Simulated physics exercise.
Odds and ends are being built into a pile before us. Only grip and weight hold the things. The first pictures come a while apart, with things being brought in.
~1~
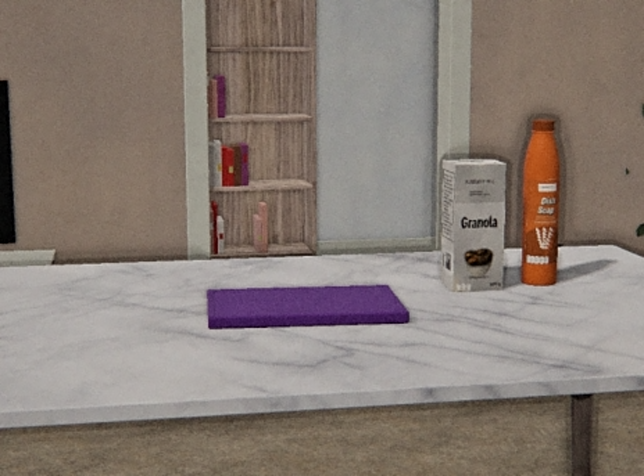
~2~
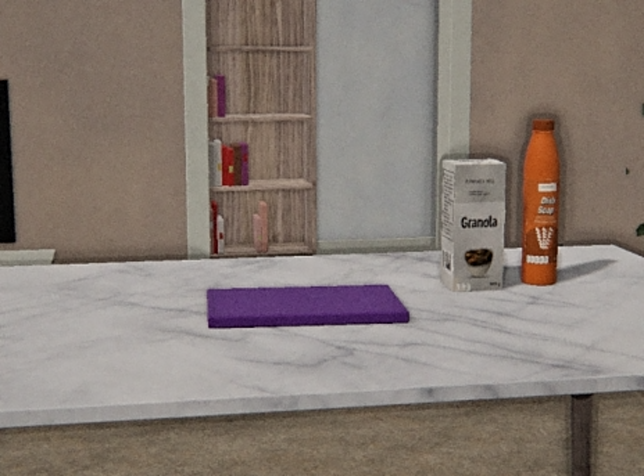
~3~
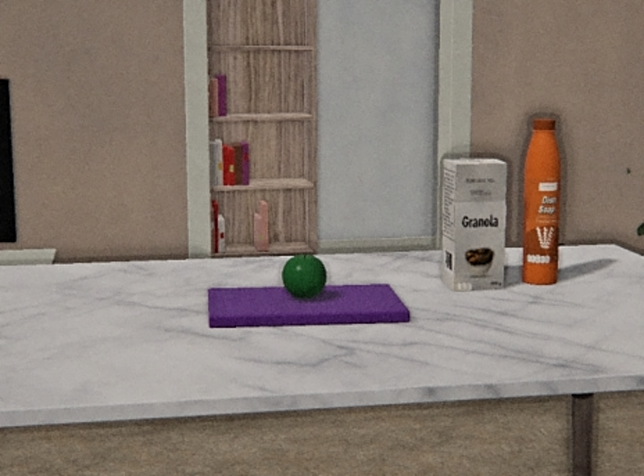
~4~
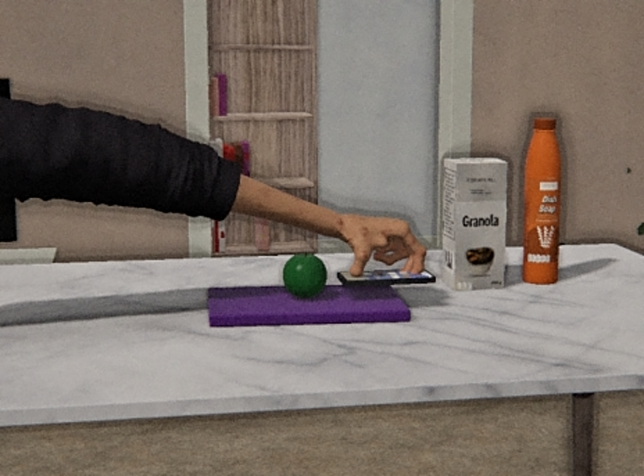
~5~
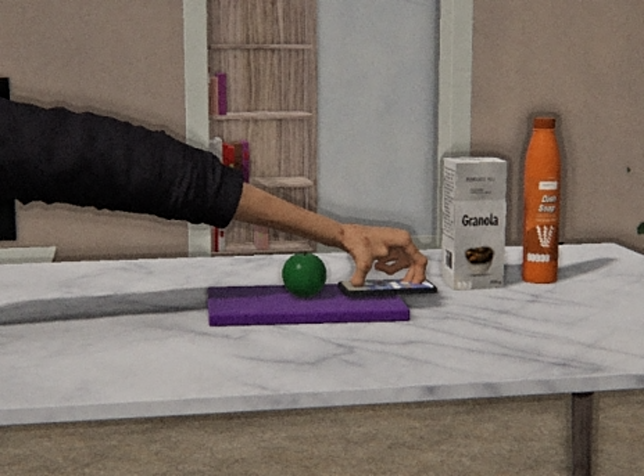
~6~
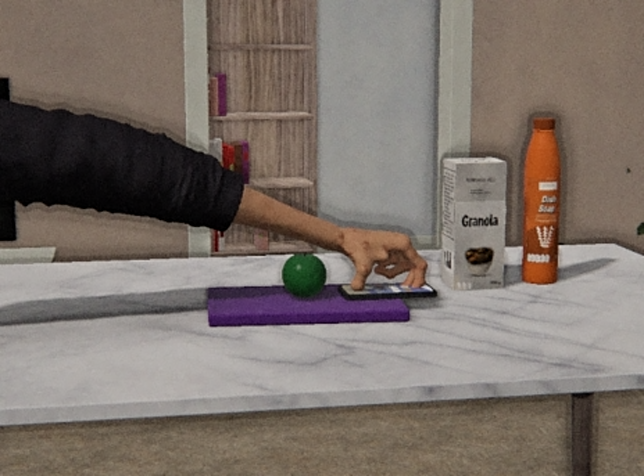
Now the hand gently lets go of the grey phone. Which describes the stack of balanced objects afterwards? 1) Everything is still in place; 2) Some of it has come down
1.
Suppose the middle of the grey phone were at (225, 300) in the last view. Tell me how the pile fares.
It stays stable.
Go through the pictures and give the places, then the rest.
The last thing is not in view yet; white carton (473, 225), in the first picture.
The last thing is not in view yet; orange bottle (541, 202), in the second picture.
The last thing is not in view yet; white carton (473, 224), in the third picture.
On its way; grey phone (386, 278); orange bottle (543, 201), in the fourth picture.
Set down, still held; grey phone (387, 287); white carton (473, 223), in the fifth picture.
Set down, still held; grey phone (387, 291); orange bottle (542, 201), in the sixth picture.
Then, 0.40 s later than the last frame, all is still.
Then, 0.70 s later than the last frame, grey phone resting near (387, 291).
When it is over, all 5 as before. End places, in pixels of the last picture, grey phone near (387, 291). The pile holds.
